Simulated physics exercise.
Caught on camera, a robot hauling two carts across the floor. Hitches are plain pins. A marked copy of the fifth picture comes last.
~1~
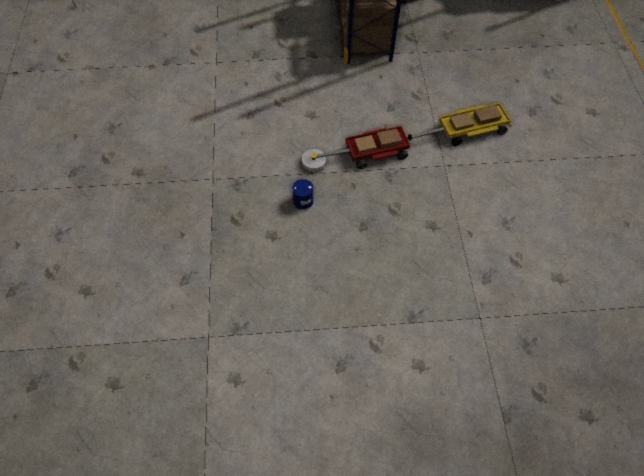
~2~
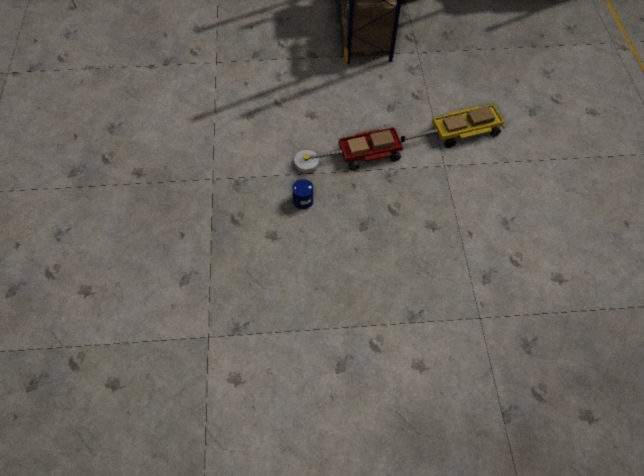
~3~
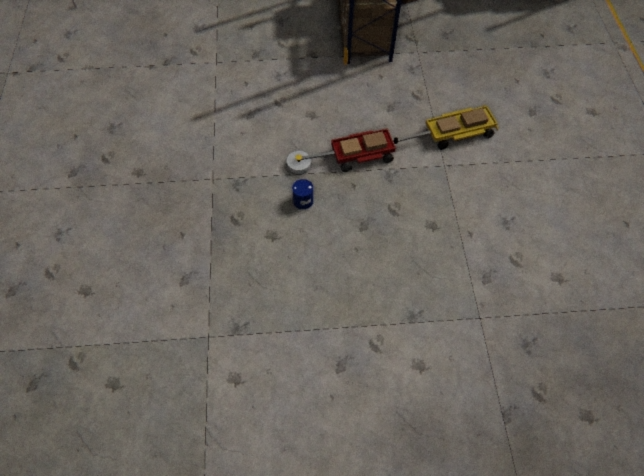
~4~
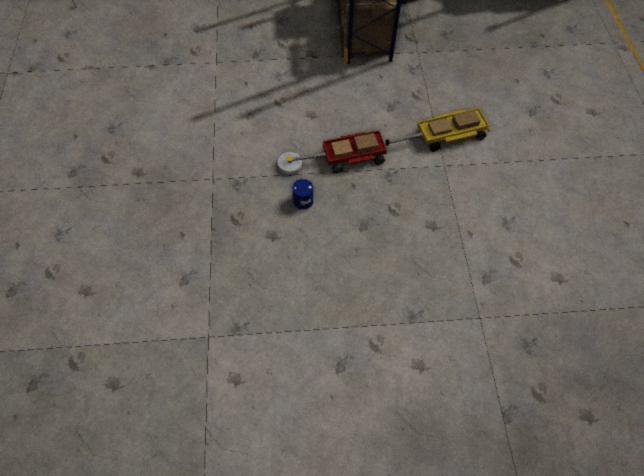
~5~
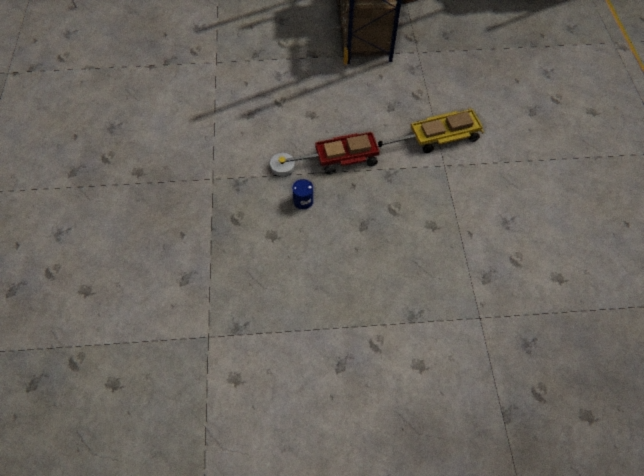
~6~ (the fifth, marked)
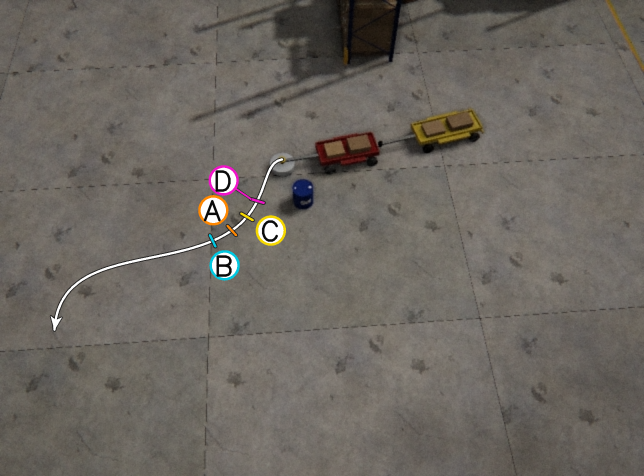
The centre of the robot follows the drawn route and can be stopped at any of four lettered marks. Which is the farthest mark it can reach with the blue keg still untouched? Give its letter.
No farther than D.
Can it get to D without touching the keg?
Yes.
On the copy, A at (232, 230); B at (213, 241); C at (247, 217); D at (257, 201); the route from (282, 159) via (185, 250) to (54, 330).
On D. First, robot (270, 175), last cart (432, 130).
Then, robot (264, 191), last cart (419, 133).
Finally, robot (258, 205), last cart (407, 136); nothing has been touched.
By contrast, A is too far, the keg has been hit; B is too far, the keg has been hit; C is too far, the keg has been hit.
